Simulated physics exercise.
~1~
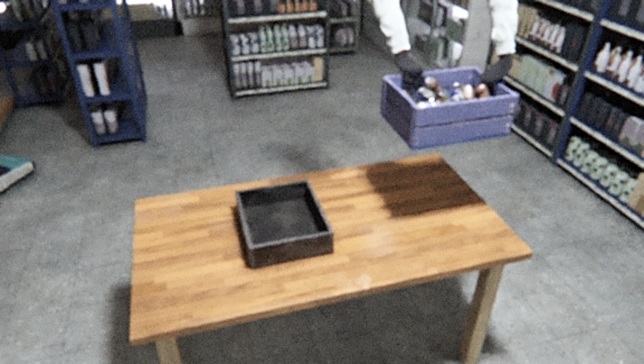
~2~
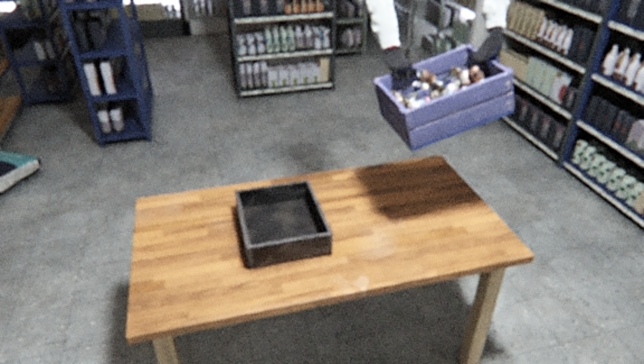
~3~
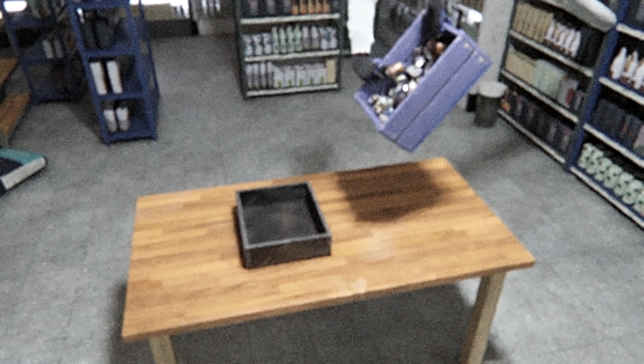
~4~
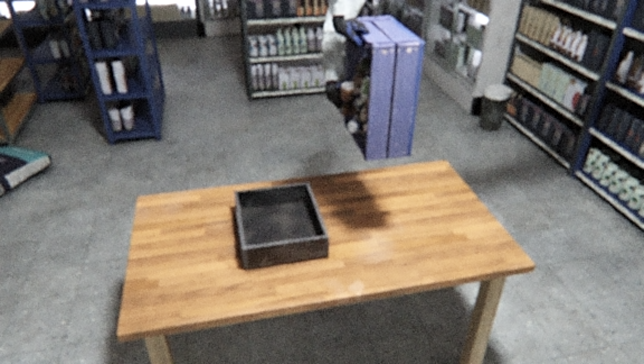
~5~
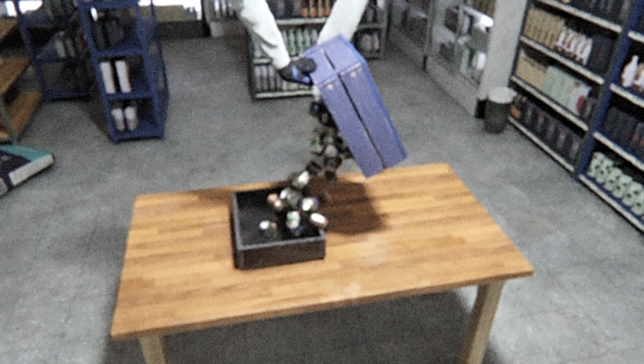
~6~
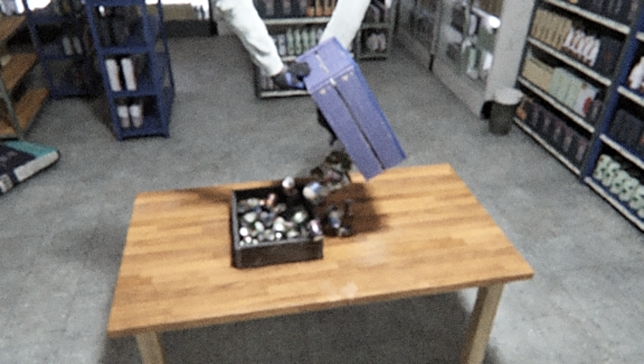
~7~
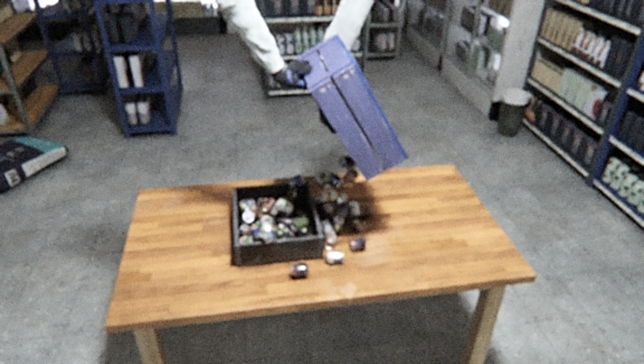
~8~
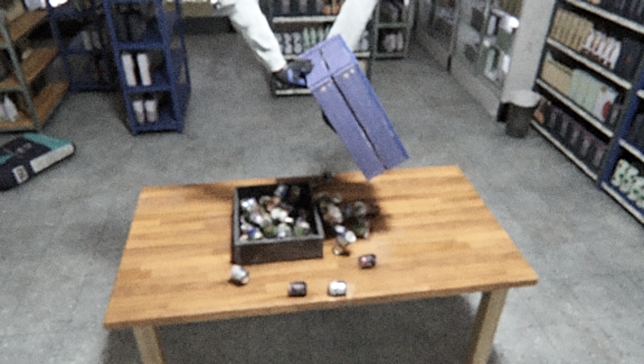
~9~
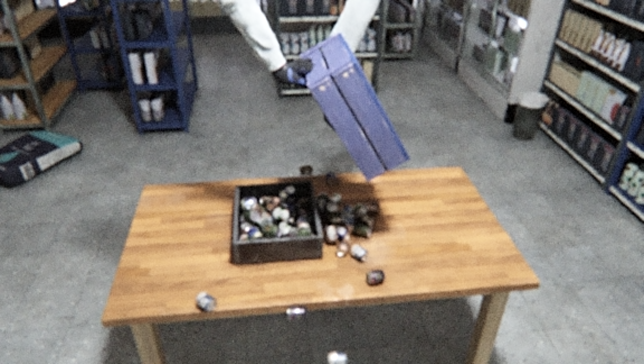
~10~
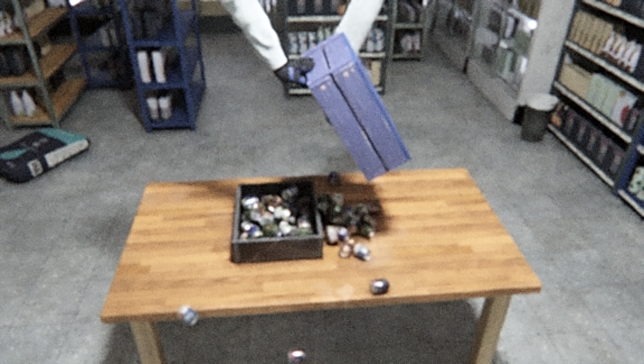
The clip opens on a wooden table in a shelf-lined room, with an empty black basket on top and a pair of gloved hands holding a blue crate full of mini cans above its far right side. The crate swings left and tips steadily until it stands on its side. As it tilts further, the cans pour out in a clump into the basket. The basket fills, and more cans pile up on the table to its right. Several roll toward the near edge, and some drop off. At the end, the crate hangs steeply tipped above the filled basket and the scattered cans.
